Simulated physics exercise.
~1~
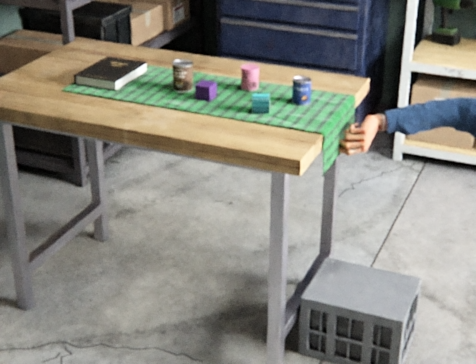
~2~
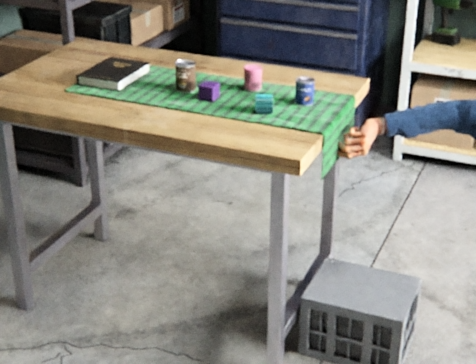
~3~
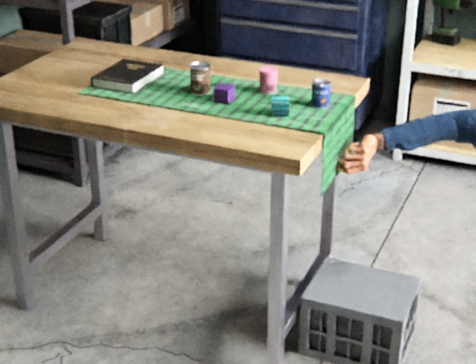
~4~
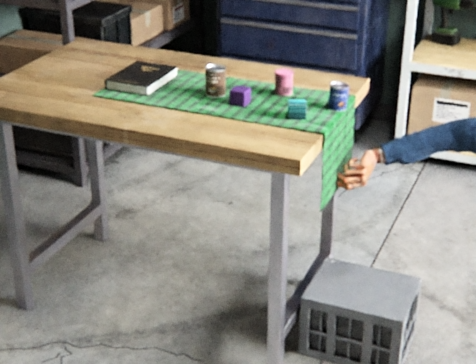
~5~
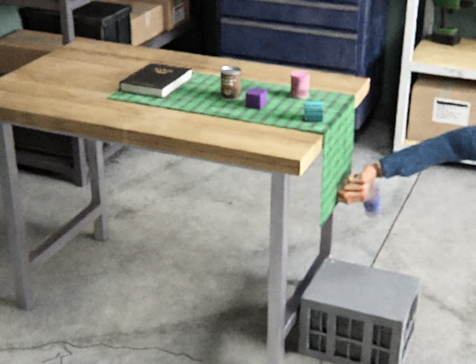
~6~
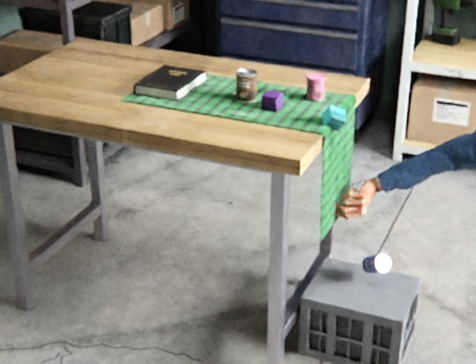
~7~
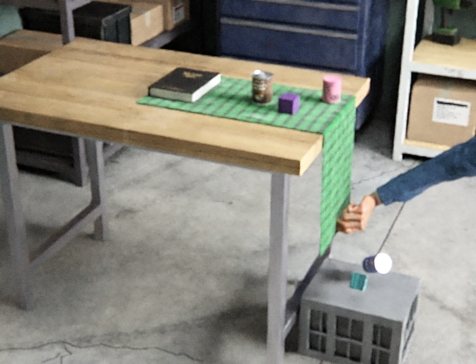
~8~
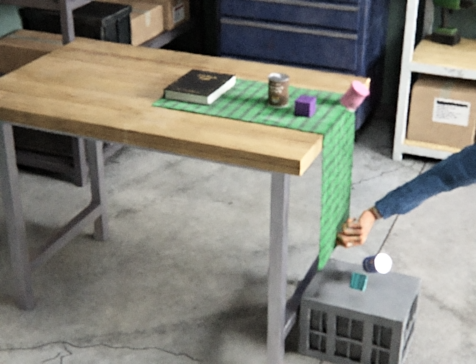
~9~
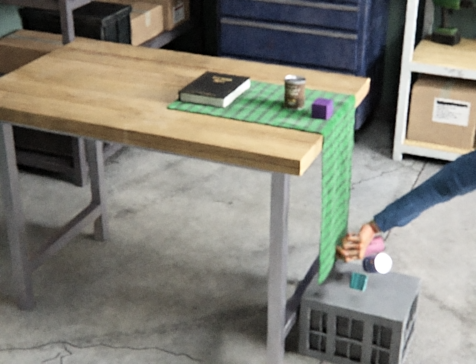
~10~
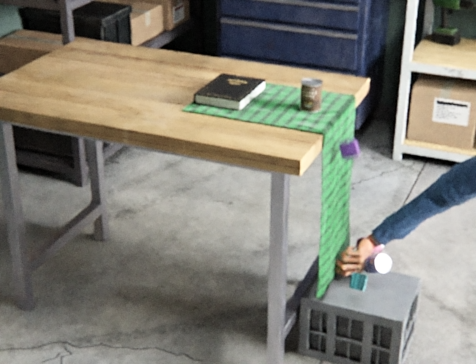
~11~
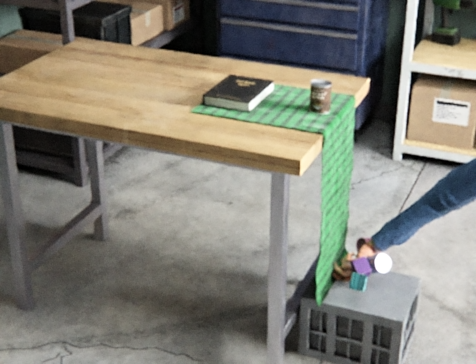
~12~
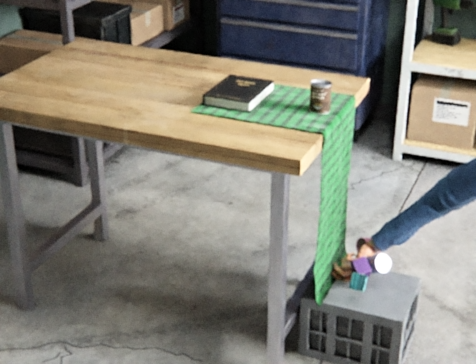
A hand slowly pulls a green cloth down off a table, dropping four objects onto a crate.
